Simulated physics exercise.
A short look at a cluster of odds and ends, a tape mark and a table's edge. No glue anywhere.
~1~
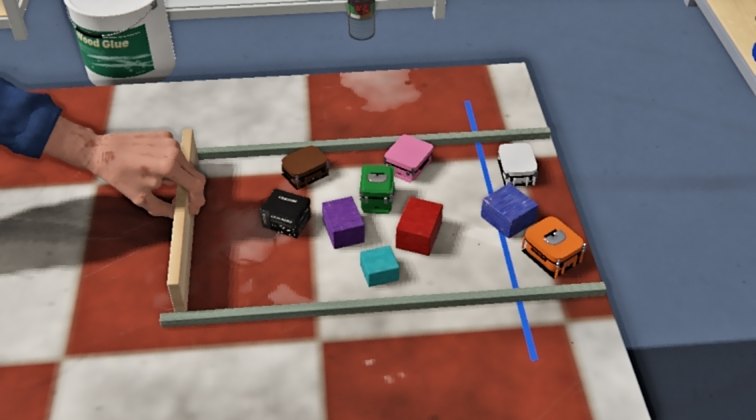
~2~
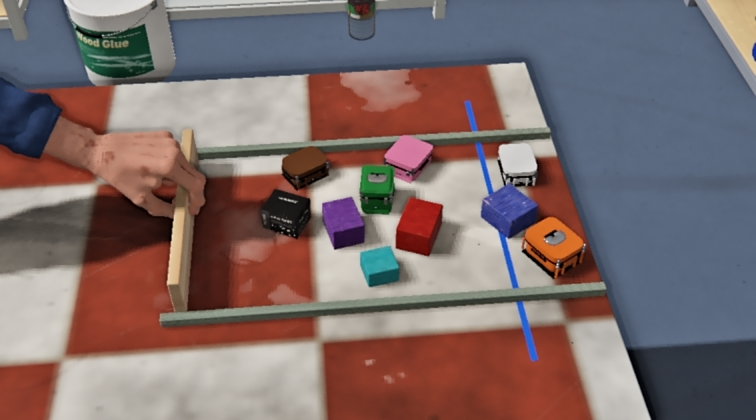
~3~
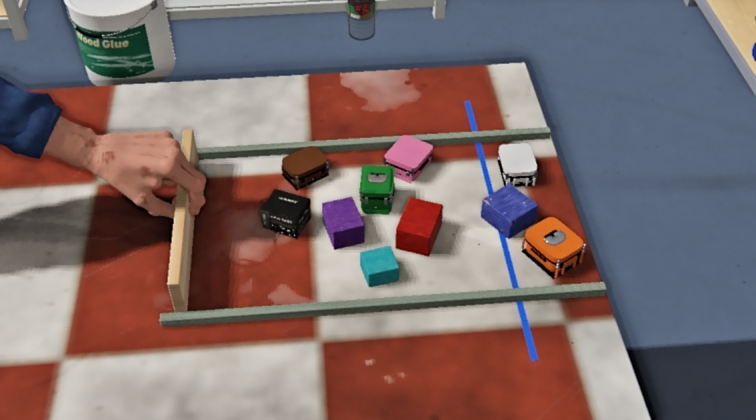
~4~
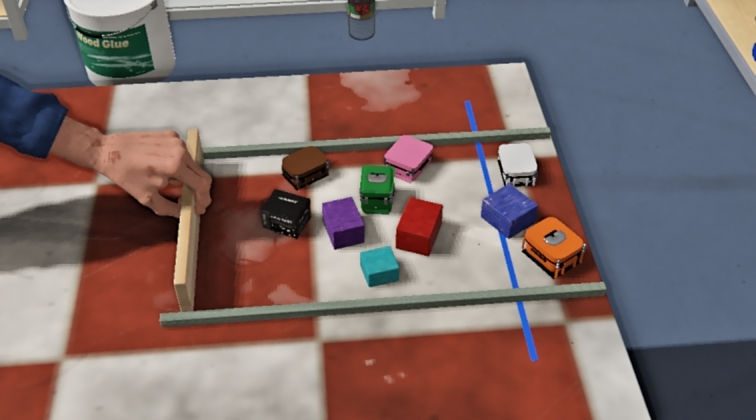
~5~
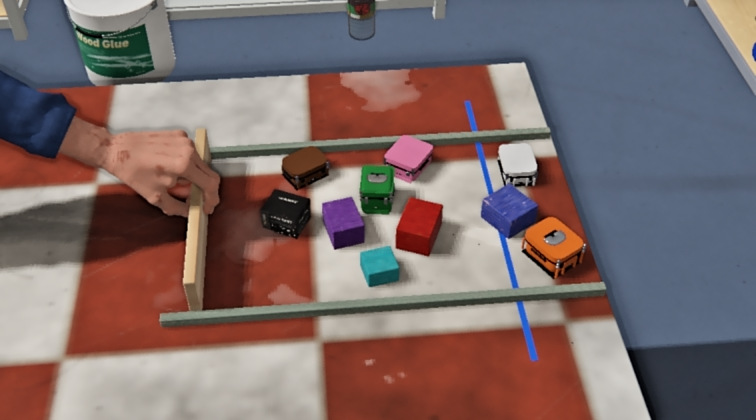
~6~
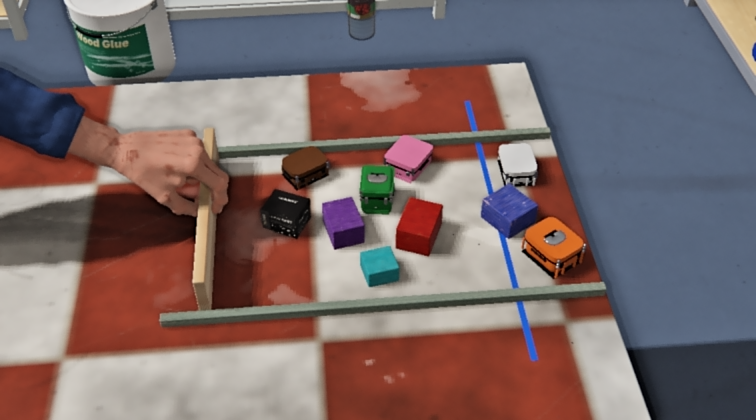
A hand slid an upright wooden board slightly to the right between two rails, while the small colourful blocks and cases ahead of it, some near a blue tape line, stayed still.
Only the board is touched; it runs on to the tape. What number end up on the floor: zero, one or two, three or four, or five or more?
Here the number that fall off is one or two.
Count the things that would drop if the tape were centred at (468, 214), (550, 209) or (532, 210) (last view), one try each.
The counts: 0, 6 and 6.
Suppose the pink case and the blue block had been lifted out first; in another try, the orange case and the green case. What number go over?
0 in the first case, 0 in the second.
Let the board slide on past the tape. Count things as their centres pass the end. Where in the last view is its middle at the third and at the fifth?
First at (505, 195), next at (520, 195).
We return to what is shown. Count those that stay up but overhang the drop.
The number is 2.
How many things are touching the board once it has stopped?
It touches 4.
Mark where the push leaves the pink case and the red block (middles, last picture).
First (537, 146), then (554, 232).
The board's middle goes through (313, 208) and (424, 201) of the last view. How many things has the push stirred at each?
The counts are 3 and 7.
Soon after, none off yet; orange case at rest near (553, 247); white case at rest near (517, 166); blue block at rest near (509, 211).
At rest, the number that fall off is one or two; fallen, white case.
